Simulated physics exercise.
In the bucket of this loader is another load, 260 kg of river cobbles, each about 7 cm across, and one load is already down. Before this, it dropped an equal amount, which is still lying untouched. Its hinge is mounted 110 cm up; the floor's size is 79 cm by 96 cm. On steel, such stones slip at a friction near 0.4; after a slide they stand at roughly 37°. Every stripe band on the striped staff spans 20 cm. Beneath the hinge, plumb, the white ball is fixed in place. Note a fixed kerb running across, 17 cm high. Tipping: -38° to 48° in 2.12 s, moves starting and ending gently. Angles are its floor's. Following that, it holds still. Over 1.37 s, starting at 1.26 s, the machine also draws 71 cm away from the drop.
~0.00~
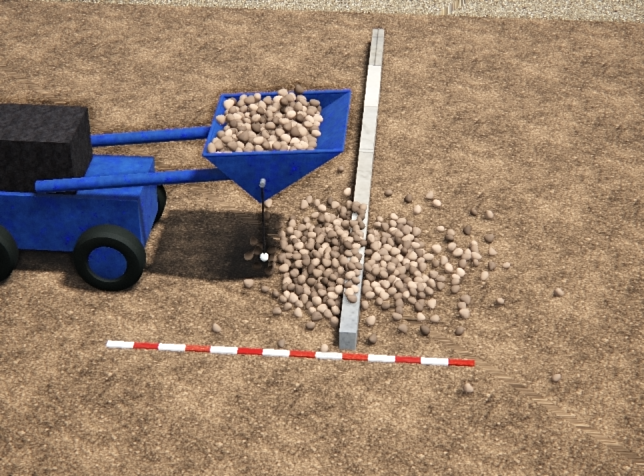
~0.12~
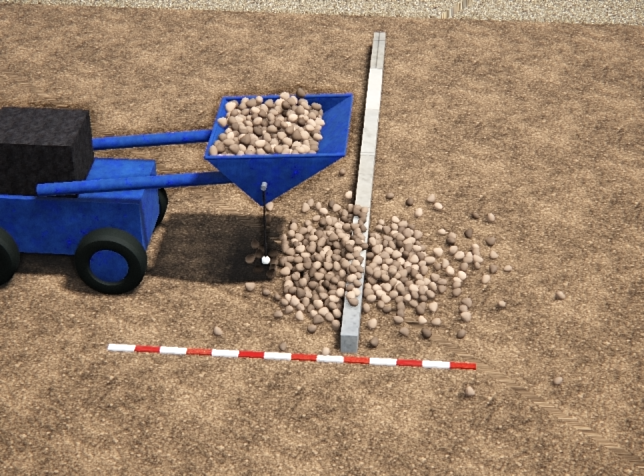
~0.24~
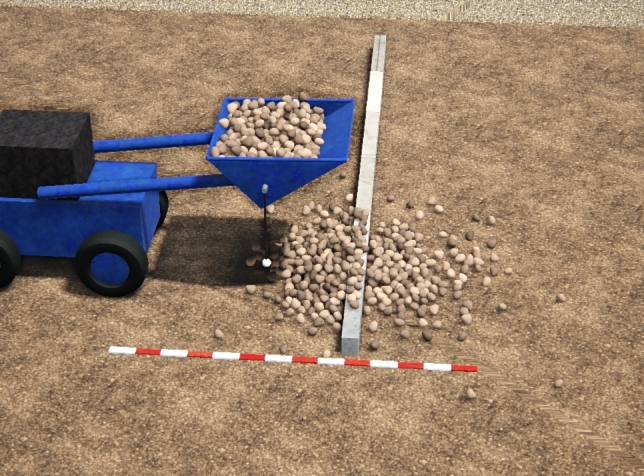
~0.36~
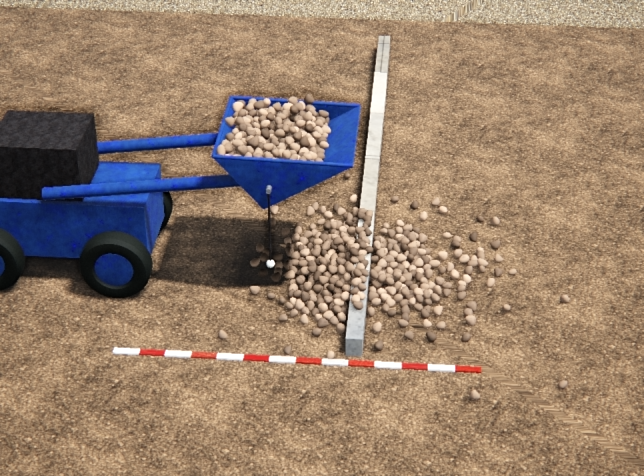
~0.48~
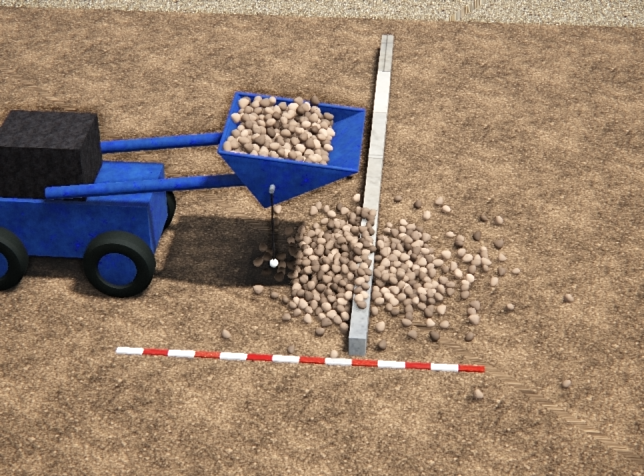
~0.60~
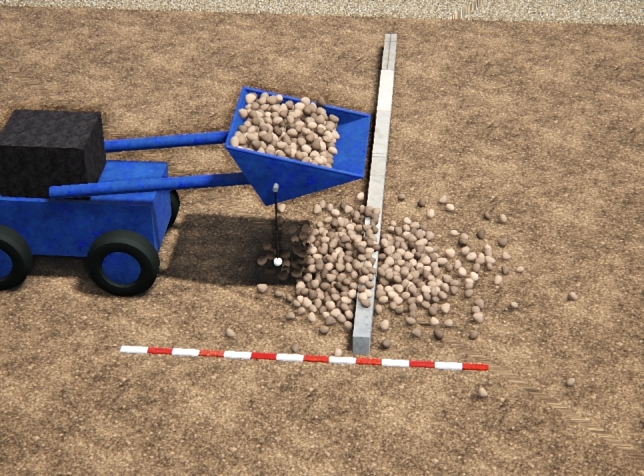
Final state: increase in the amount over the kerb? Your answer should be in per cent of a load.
About 19 %.
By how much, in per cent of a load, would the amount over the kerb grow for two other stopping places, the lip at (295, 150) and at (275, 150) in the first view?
I'd expect near 0 per cent first and near 0 per cent next.
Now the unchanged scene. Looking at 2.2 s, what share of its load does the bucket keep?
Estimate: 0 % remaining inside, roughly.
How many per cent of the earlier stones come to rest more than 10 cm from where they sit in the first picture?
Roughly 5 percent.
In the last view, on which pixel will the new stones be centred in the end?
They settle centred around (331, 256).
After 1.6 s the floor is at 35°; in per cent of one load, 74 in the bucket, 83 on this side of the kerb, 43 over the kerb; the foremost stones are at (523, 278).
After 2.2 s the floor is at 48°; in per cent of one load, 0 in the bucket, 142 on this side of the kerb, 59 over the kerb; the foremost stones are at (523, 278).
After 3.1 s the floor is at 48°; in per cent of one load, 0 in the bucket, 141 on this side of the kerb, 60 over the kerb; the foremost stones are at (523, 278).
After 5.5 s the floor is at 48°; in per cent of one load, 0 in the bucket, 141 on this side of the kerb, 60 over the kerb; the foremost stones are at (523, 278). Net gain over the kerb, 19.
